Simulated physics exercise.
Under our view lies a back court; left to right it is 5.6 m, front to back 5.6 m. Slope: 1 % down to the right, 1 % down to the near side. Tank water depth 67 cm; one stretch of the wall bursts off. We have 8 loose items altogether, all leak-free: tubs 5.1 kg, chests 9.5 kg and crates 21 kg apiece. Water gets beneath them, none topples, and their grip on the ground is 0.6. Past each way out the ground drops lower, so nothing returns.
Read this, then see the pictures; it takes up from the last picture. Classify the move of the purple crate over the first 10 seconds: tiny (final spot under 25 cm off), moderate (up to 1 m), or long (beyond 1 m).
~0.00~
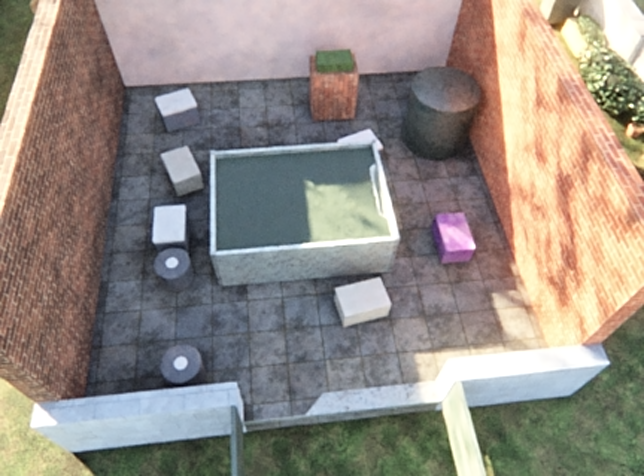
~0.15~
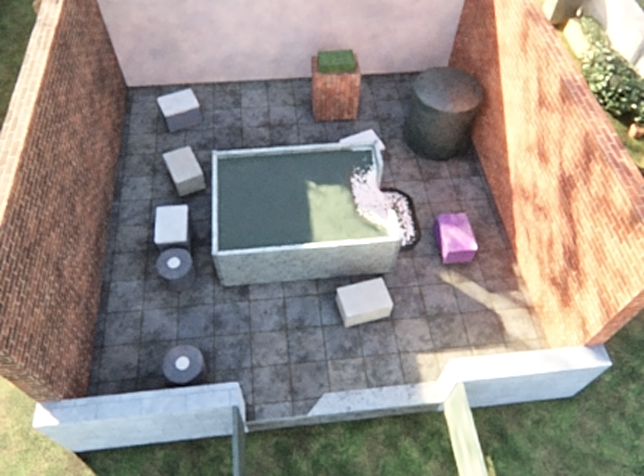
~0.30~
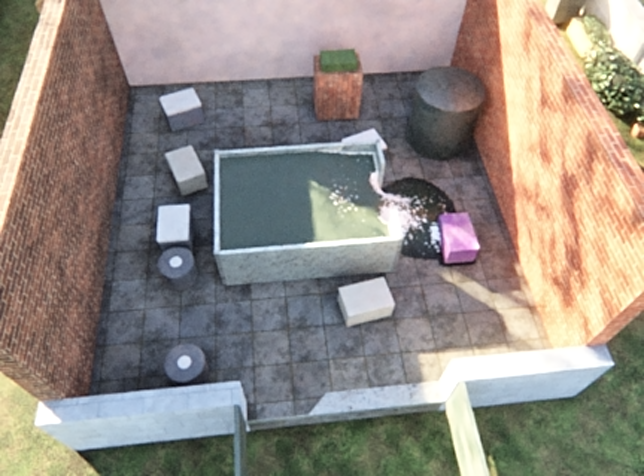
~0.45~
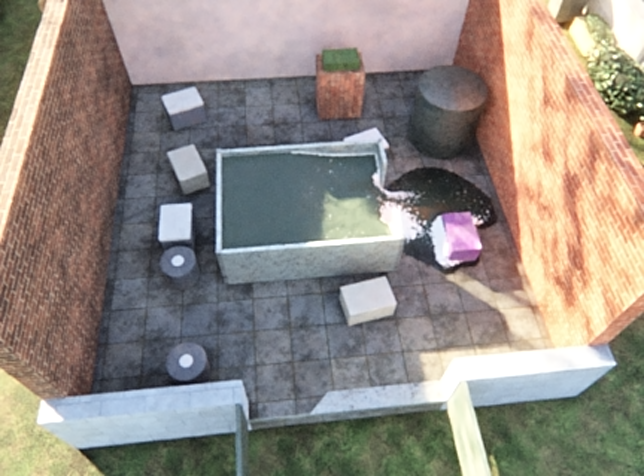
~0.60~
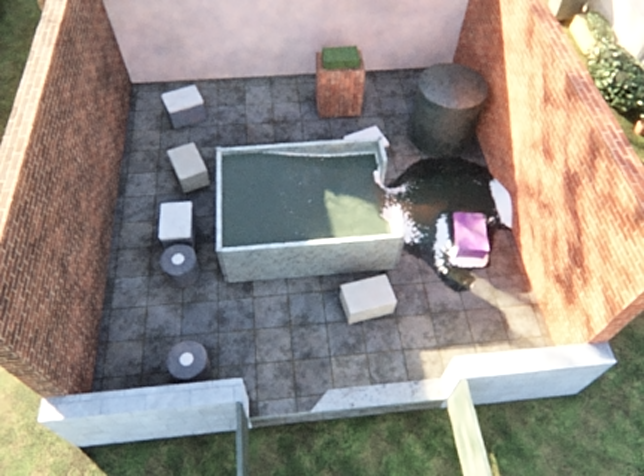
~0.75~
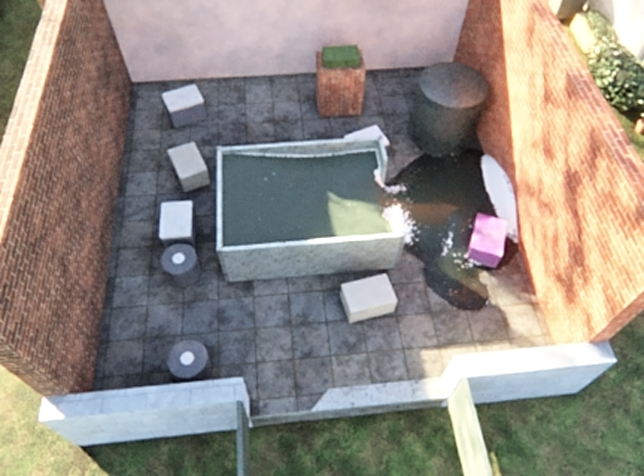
Long.
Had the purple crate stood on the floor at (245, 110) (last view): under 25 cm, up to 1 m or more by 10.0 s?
Well, it rests almost unmoved.
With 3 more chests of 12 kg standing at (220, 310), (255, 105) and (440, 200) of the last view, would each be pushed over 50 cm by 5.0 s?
Spot by spot, in turn: Falls short, falls short, exceeds it.
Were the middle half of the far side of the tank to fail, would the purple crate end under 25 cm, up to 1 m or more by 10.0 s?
Note: Purple crate unmoved.
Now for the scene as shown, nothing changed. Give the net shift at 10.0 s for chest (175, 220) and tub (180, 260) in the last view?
In that order: 0 cm, 40 cm.
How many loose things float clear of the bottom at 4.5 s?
Count: 0.
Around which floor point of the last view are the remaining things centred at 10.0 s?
I'd put it close to (194, 241) in the last view.
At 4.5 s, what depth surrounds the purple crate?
Roughly 5 cm at that moment.
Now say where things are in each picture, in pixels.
In the first picture, the purple crate at (455, 231) rests on the ground; water covers 3.6 m2; 0 of 8 have shifted.
In the second picture, the purple crate at (457, 232), on the bottom; 4.1 m2 under water; 0 of 8 have shifted.
In the third picture, the purple crate at (459, 231), on the bottom; 4.8 m2 under water; 0 of 8 have shifted.
In the fourth picture, the purple crate at (461, 231), on the bottom; 5.6 m2 under water; 0 of 8 have shifted.
In the fifth picture, the purple crate at (471, 231), on the bottom, 13 cm from its start; water covers 6.4 m2; 1 of 8 have shifted.
In the sixth picture, the purple crate at (489, 234) rests on the ground, 37 cm from its start; 7.1 m2 under water; 1 of 8 have shifted.
After 2.0 s the purple crate is near (517, 331), 1.6 m from its start, afloat; 0 of 8 are out; 1 afloat.
After 4.5 s the purple crate is near (271, 331), 2.9 m from its start, aground; 0 of 8 are out; 0 afloat.
After 7.0 s the purple crate is near (245, 335), 3.2 m from its start, aground; 0 of 8 are out; 3 afloat.
After 10.0 s the purple crate is near (251, 363), 3.3 m from its start, afloat; 0 of 8 are out; 6 afloat.
